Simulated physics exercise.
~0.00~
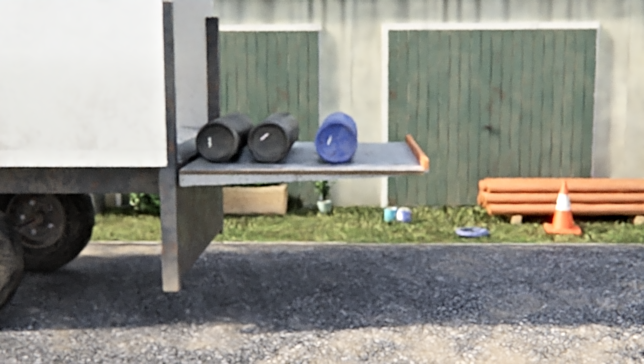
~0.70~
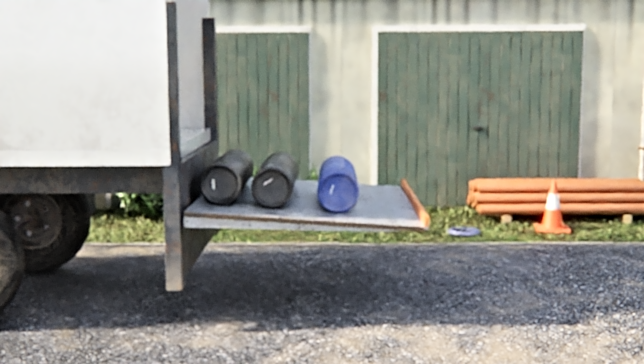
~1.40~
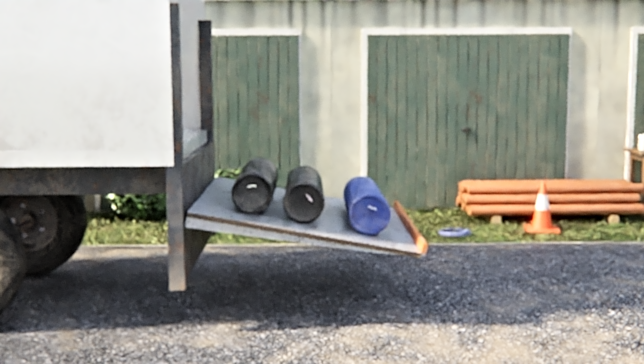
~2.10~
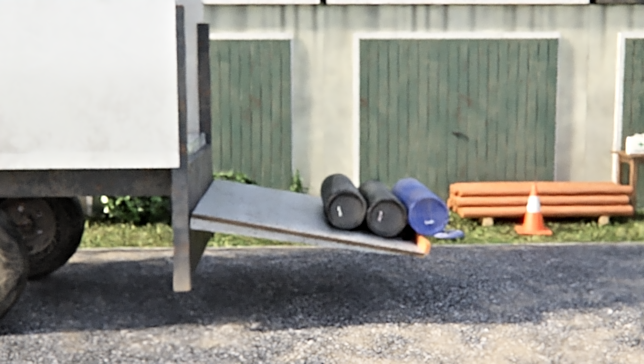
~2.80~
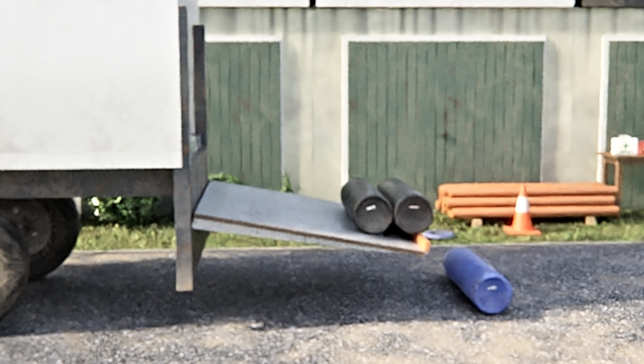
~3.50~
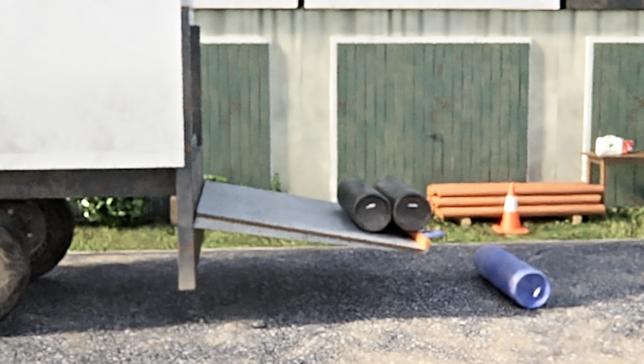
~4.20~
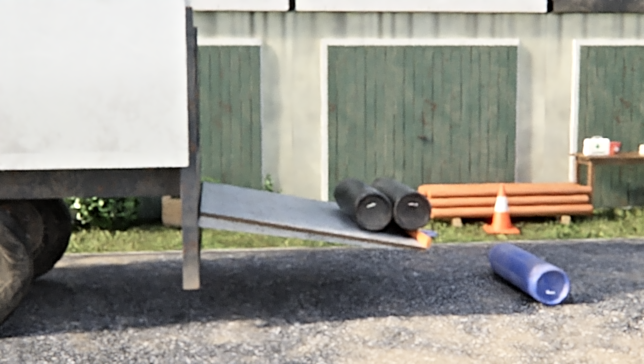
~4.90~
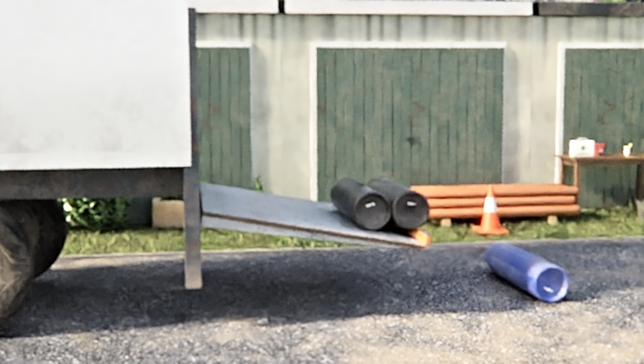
On a gravelly roadside in front of green wooden doors, a lorry's tail-lift holds two black cylinders and a blue one, with an orange stop at its outer edge. The plate sinks a little and then tilts down towards that edge. All three cylinders roll right down the slope and bunch together against the stop, the blue one in front. The blue cylinder goes over the edge and drops to the ground, while the black pair stays behind on the plate. It rolls a short way further right and comes to rest on the road.
